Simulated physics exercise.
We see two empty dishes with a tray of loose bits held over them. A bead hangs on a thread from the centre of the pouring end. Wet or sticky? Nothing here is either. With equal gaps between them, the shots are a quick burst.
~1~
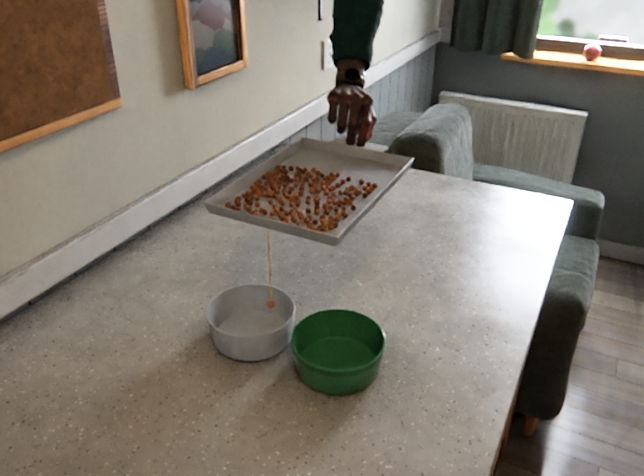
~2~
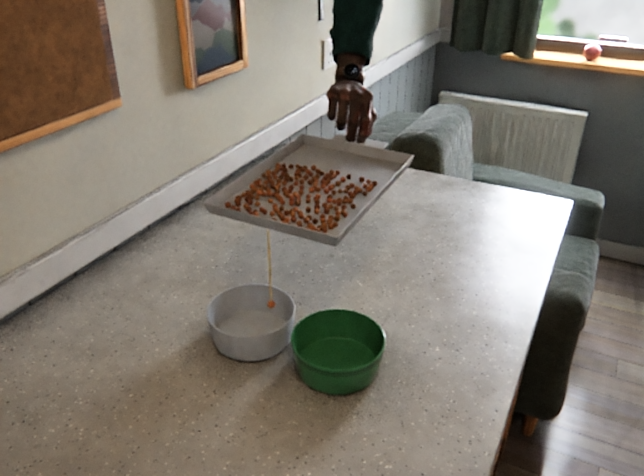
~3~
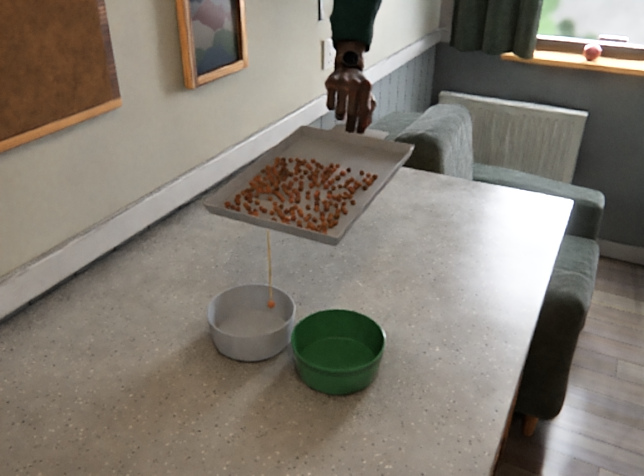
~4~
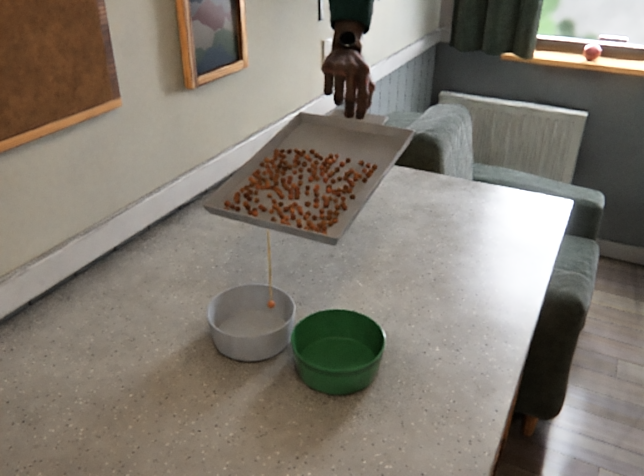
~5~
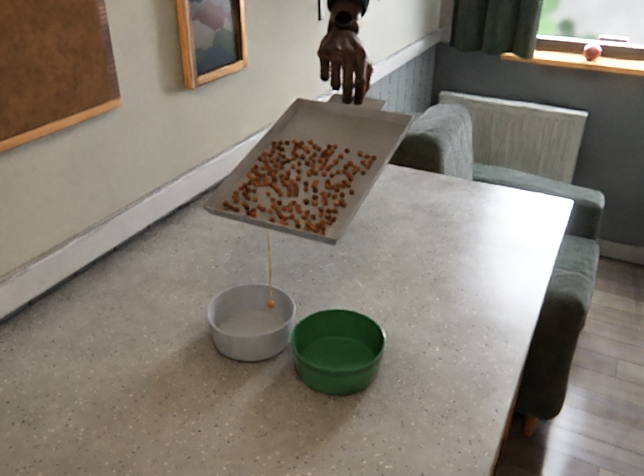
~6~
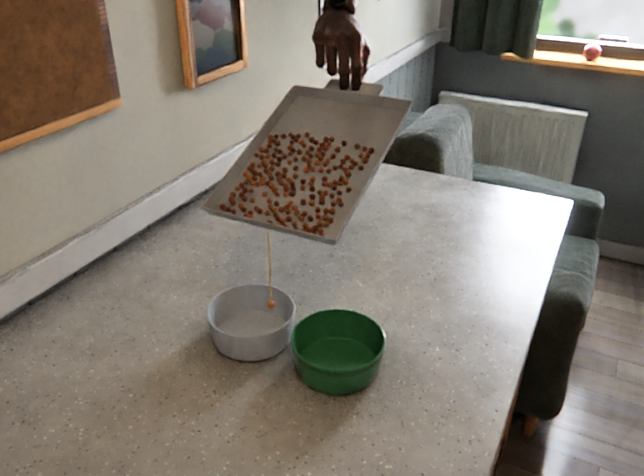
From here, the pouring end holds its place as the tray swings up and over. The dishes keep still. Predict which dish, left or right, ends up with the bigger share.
The left one fills more.
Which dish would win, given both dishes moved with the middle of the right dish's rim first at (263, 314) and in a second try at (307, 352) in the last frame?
The first try: The dish on the right. The second: Left.
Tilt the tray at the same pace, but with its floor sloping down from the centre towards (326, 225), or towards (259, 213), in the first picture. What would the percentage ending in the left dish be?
First case about 0 percent; second case about 60 percent.
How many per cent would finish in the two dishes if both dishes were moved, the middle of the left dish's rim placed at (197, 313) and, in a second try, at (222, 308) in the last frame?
Result, in turn: 100 %, 80 %.
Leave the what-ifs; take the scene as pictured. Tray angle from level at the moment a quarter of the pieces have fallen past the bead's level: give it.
Angle: Close to 100°.
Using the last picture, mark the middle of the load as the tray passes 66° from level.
Roughly at (261, 217).
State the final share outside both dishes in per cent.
Some 50 per cent.
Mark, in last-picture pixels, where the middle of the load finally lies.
I'd place the middle at about (246, 349).
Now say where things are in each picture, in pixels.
Corners of the pouring end near (209, 202) and (336, 234), level; middle of the load near (301, 194), cereal balls; left dish near (227, 345); right dish near (317, 378); bead on its thread near (271, 304), in the first picture.
Corners of the pouring end near (208, 202) and (336, 234), level; middle of the load near (301, 192), in the second picture.
Corners of the pouring end near (208, 202) and (335, 234), tipped barely, level across its low end; middle of the load near (301, 189), in the third picture.
Corners of the pouring end near (207, 203) and (334, 235), tipped a little, level across its low end; middle of the load near (300, 183), in the fourth picture.
Corners of the pouring end near (207, 204) and (334, 235), tipped clearly, level across its low end; middle of the load near (298, 179), in the fifth picture.
Corners of the pouring end near (206, 205) and (333, 236), tipped clearly, level across its low end; middle of the load near (295, 176), the bulk on the move; left dish near (227, 345); right dish near (317, 378), in the sixth picture.
Shortly afterwards, tray tipped steeply; all but a few on the tray; only a few outside both; only a few in the air.
Next, tray tipped past a quarter turn; a little on the tray; a little in the right dish; near a quarter in the left dish; a little outside both; near half in the air.
Some moments later, tray tipped past a quarter turn; a little in the right dish; near a third in the left dish; near half outside both.
In the end, tray tipped past a quarter turn; a little in the right dish; near a third in the left dish; near half outside both.
